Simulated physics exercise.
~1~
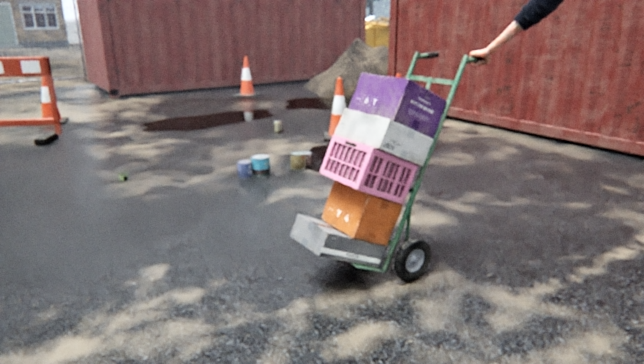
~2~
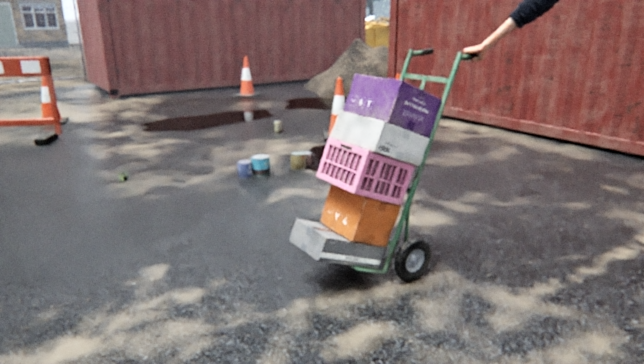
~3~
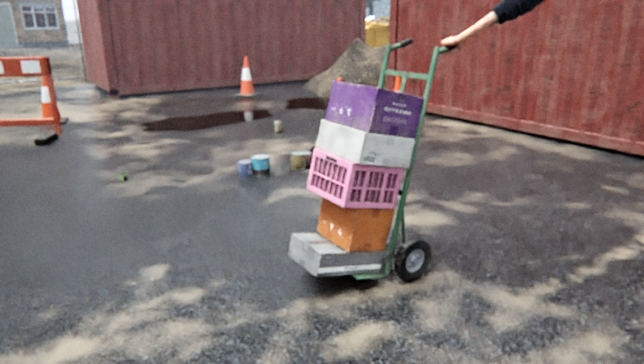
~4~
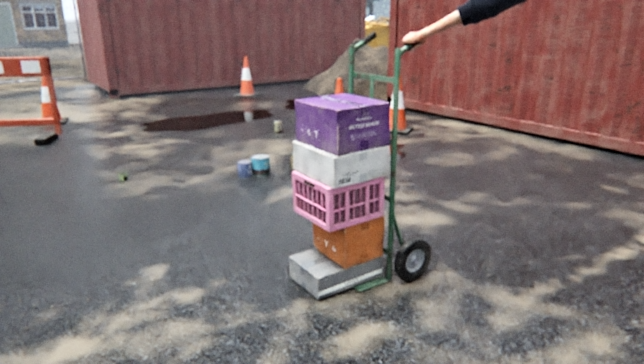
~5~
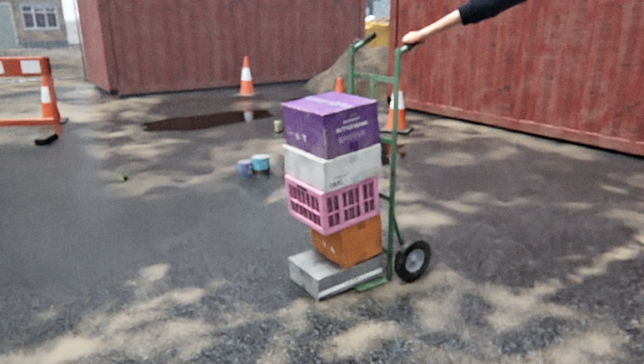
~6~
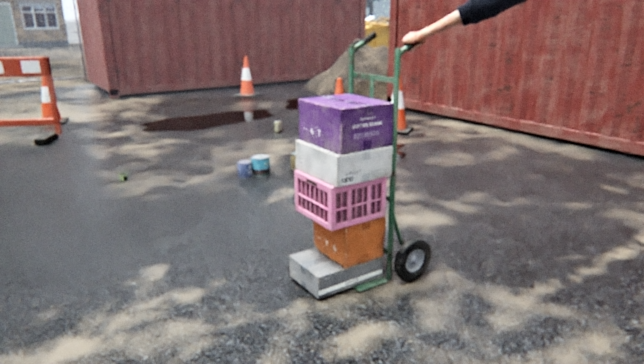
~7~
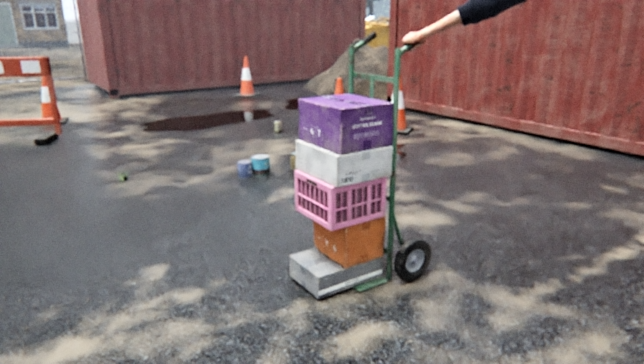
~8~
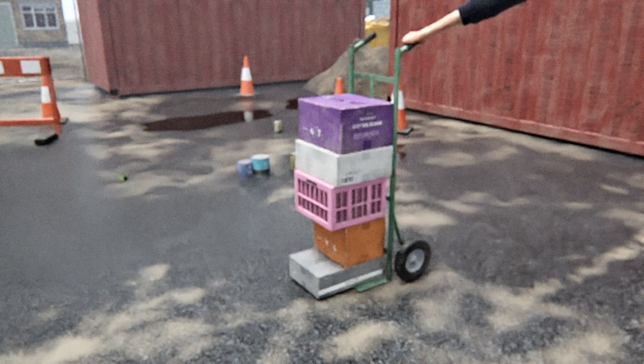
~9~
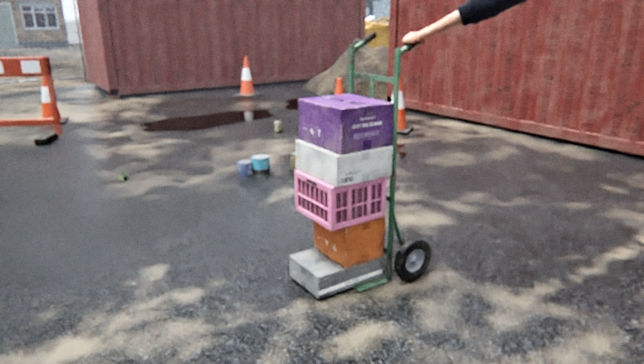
In a paved yard beside red containers, a hand tipped a green sack truck upright, carrying stacked grey, orange, pink, white and purple boxes and crates. The stack lurched slightly left as the truck stopped, then settled back and stood still, all still aboard.
